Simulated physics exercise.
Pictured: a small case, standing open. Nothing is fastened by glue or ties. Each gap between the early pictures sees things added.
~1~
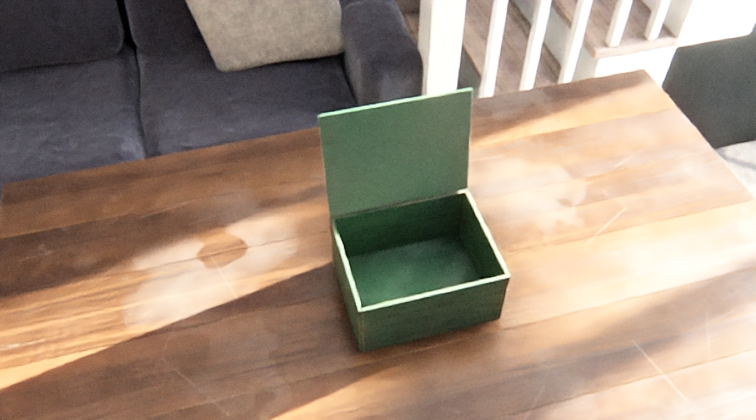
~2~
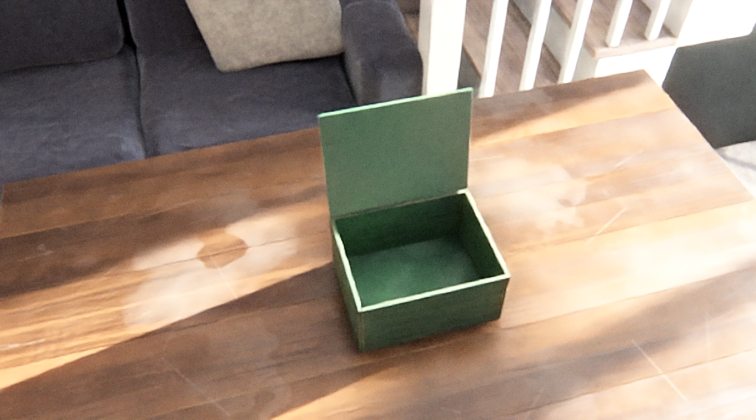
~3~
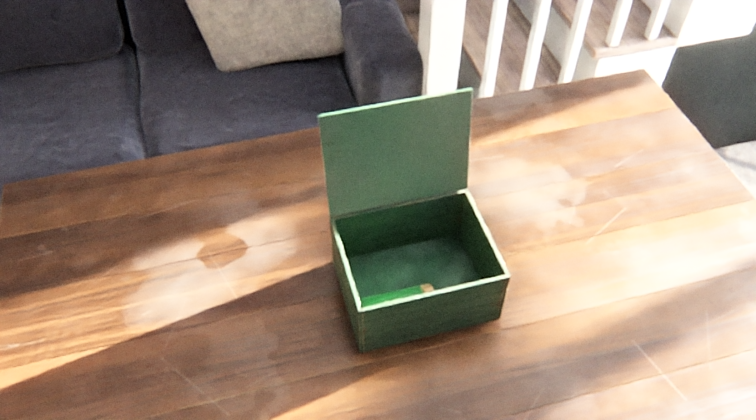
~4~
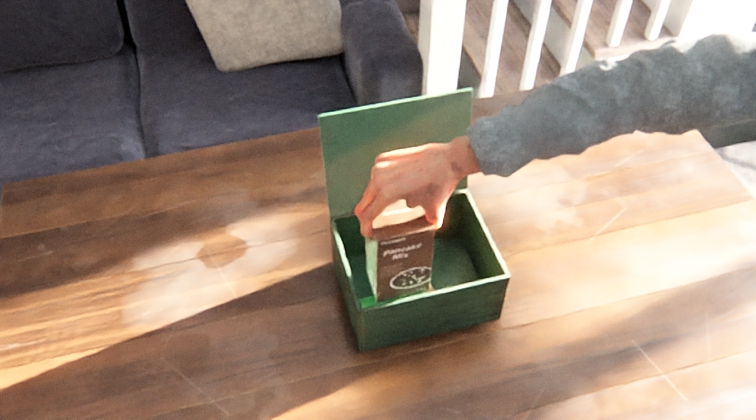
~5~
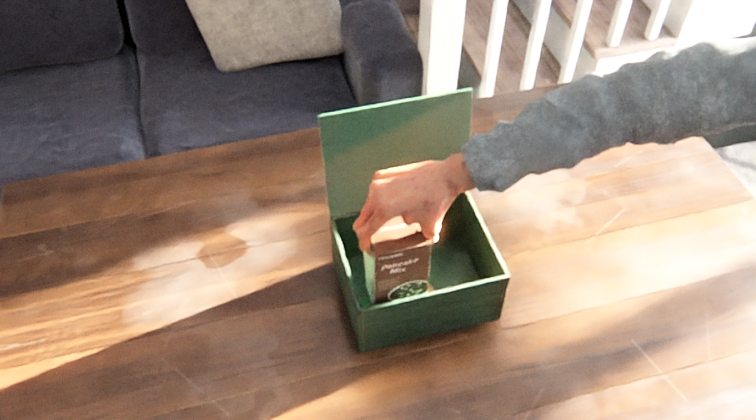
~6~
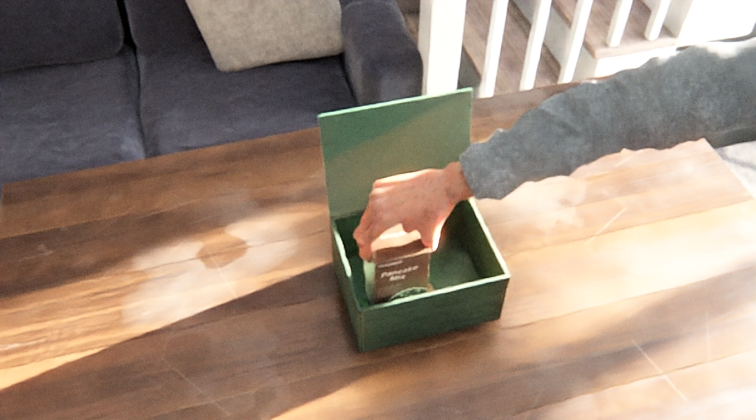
A hand in a gray sleeve reaches in from the right and lowers a brown carton into an open green box on a wooden table, after a small greenish item appears inside, and keeps hold of the carton.
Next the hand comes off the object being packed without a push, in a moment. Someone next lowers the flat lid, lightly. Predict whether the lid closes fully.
Never meets the rim.
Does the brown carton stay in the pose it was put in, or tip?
As it turns out, the brown carton changes its angle.
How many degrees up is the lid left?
Angle: About 30°.
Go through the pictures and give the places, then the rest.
In the first picture, the last thing is not in view yet.
In the second picture, the last thing is not in view yet.
In the third picture, the last thing is not in view yet.
The fourth picture shows on its way; brown carton (398, 251).
The fifth picture shows on its way; brown carton (396, 265).
The sixth picture shows put in, still held; brown carton (396, 272).
Then, 1.40 s later than the last frame, lid 72° above the rim; brown carton tilted by 23° near (397, 279).
Then, 2.00 s later than the last frame, lid 33° above the rim; brown carton tilted by 23° near (397, 279).
When it is over, lid 29° above the rim; left askew, brown carton; green shaker as before. End places, in pixels of the last picture, brown carton near (397, 278).
